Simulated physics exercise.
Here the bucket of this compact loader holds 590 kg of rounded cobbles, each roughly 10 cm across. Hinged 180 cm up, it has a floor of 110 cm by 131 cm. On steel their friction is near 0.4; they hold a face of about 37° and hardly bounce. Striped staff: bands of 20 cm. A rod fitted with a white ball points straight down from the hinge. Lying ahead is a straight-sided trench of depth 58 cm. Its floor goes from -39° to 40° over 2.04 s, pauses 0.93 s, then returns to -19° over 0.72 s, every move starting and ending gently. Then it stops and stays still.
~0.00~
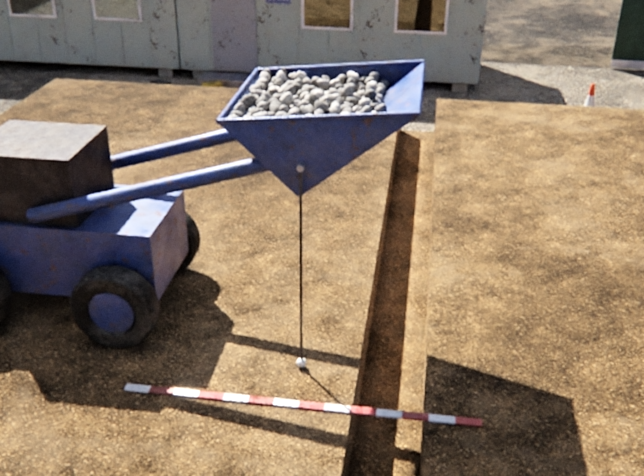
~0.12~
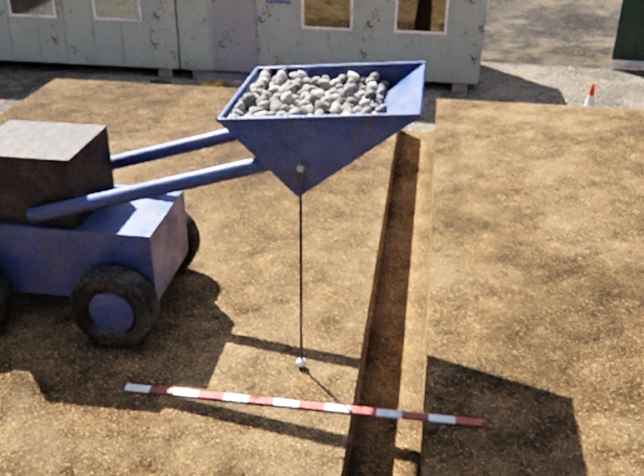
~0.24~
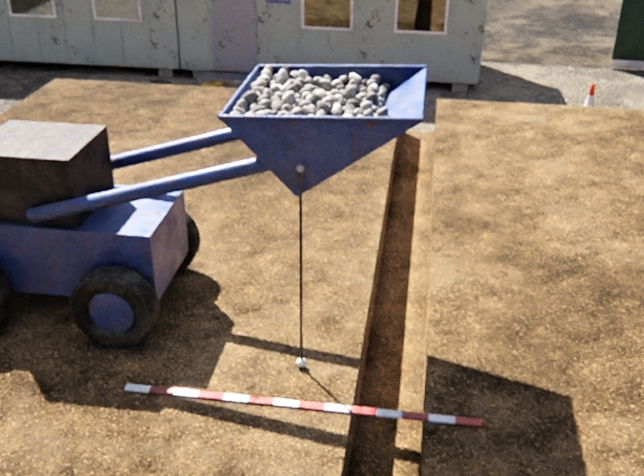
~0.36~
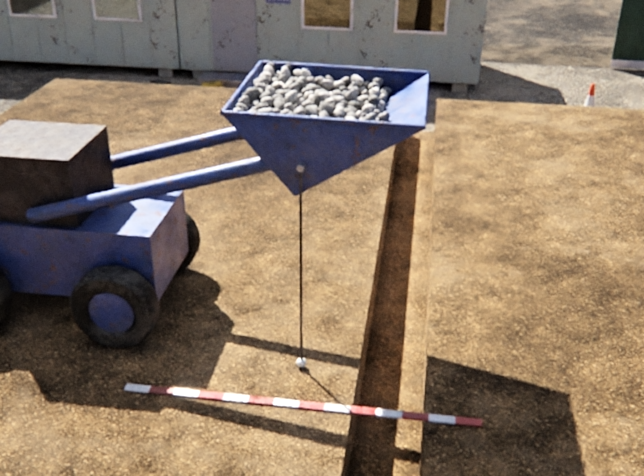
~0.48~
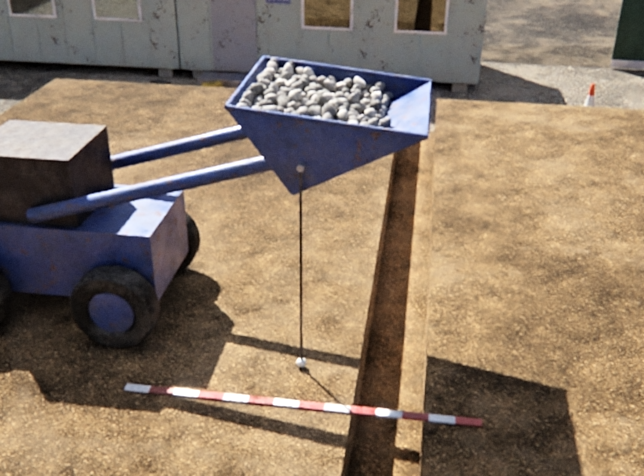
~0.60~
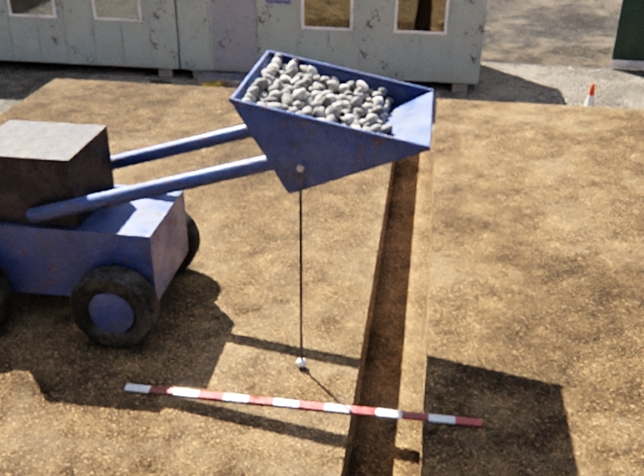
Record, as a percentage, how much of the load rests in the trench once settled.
Approximately 30 out of 100.
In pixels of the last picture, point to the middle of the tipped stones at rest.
(471, 327).
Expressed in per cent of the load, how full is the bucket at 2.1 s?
Still inside: Around 25 %.
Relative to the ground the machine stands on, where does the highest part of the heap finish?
About 22 cm above it.
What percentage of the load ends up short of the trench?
About 0%.
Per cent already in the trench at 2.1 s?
Roughly 35 percent of the load.
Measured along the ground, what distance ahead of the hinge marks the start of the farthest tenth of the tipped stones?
Around 210 cm ahead of the hinge.
After 1.5 s the floor is at 28°; 99 % in the bucket, 1 % in the trench; the foremost stones are at (409, 216).
After 2.1 s the floor is at 40°; 27 % in the bucket, 36 % in the trench, 37 % past the trench; the foremost stones are at (498, 329).
After 4.1 s the floor is at -19°; 0 % in the bucket, 29 % in the trench, 71 % past the trench; the foremost stones are past the picture's edge.
After 6.9 s the floor is at -19°; 0 % in the bucket, 29 % in the trench, 71 % past the trench; the foremost stones are past the picture's edge.
